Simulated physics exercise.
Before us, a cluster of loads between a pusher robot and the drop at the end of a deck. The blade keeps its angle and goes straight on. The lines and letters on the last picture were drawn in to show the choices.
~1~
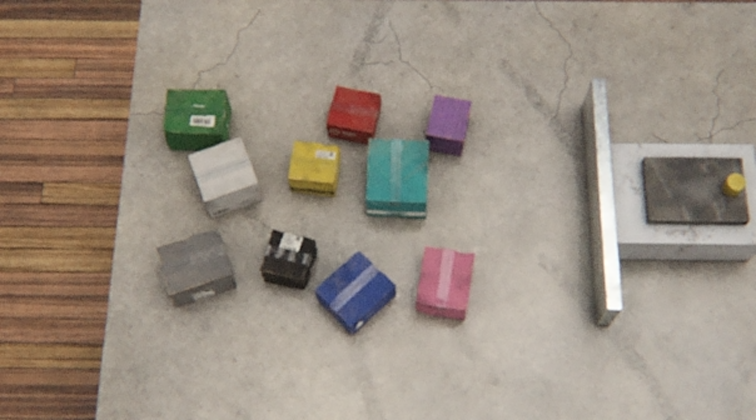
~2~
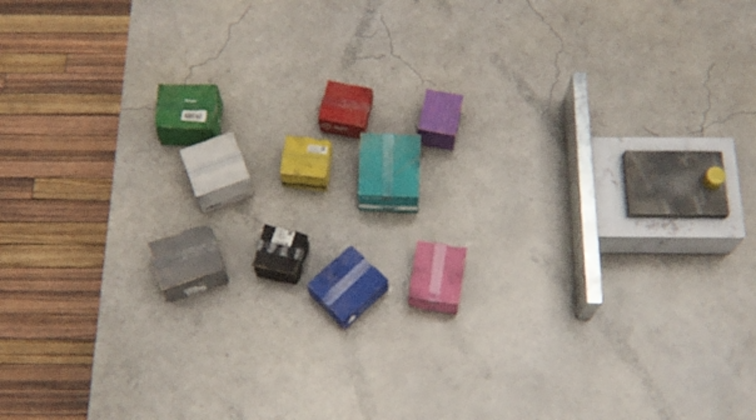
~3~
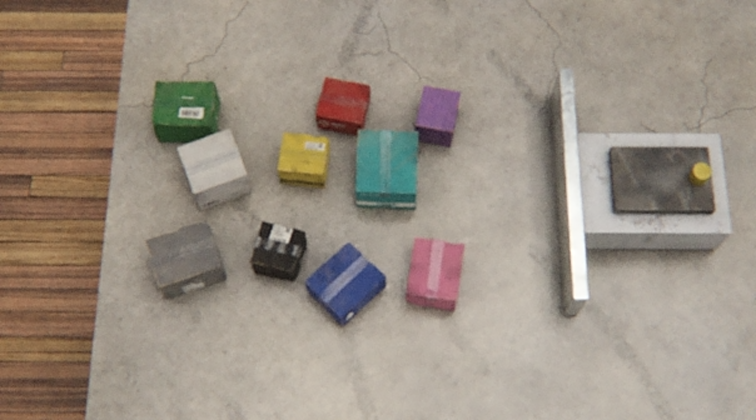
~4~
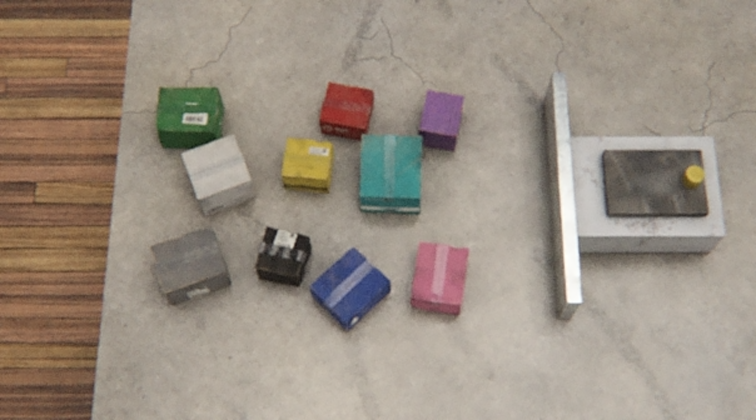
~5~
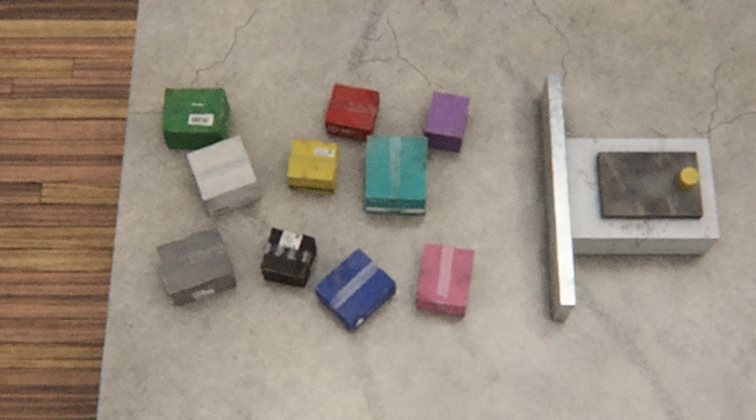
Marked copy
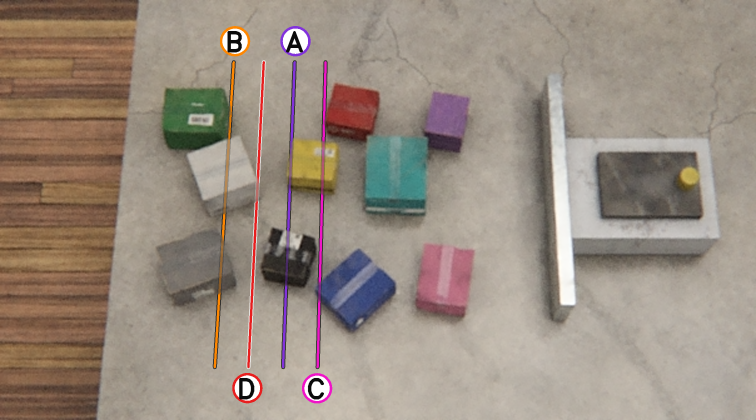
On a cracked grey deck beside brown boards, a flat-fronted pusher robot crept a short way left toward ten colourful boxes, which stayed put without being touched while the view swayed slightly.
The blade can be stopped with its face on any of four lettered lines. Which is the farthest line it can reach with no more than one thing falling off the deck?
D is the last line within the limit.
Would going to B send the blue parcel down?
No.
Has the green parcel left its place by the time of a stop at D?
Yes.
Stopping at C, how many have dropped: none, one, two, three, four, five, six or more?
In all, none.
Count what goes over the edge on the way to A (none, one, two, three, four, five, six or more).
The count is none.
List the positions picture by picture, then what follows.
Green parcel (198, 120); yellow parcel (315, 169); black box (289, 261), in the first picture.
Robot (668, 183); white box (218, 173), in the second picture.
Robot (654, 179); pink box (435, 273), in the third picture.
Robot (647, 182); red box (347, 112), in the fourth picture.
Robot (642, 184); grey parcel (196, 266); green parcel (196, 119); yellow parcel (314, 166), in the fifth picture.
On the copy, A at (289, 206); B at (225, 206); C at (322, 206); D at (257, 206).
On D. First, robot (531, 184); purple crate (422, 123); pink box (417, 280).
Then, robot (421, 184); grey parcel (186, 264); white box (201, 173).
Finally, robot (337, 184); white box (121, 171); grey parcel (124, 255); none fallen.
By contrast, A is within the limit but short; B drops three; C is within the limit but short.
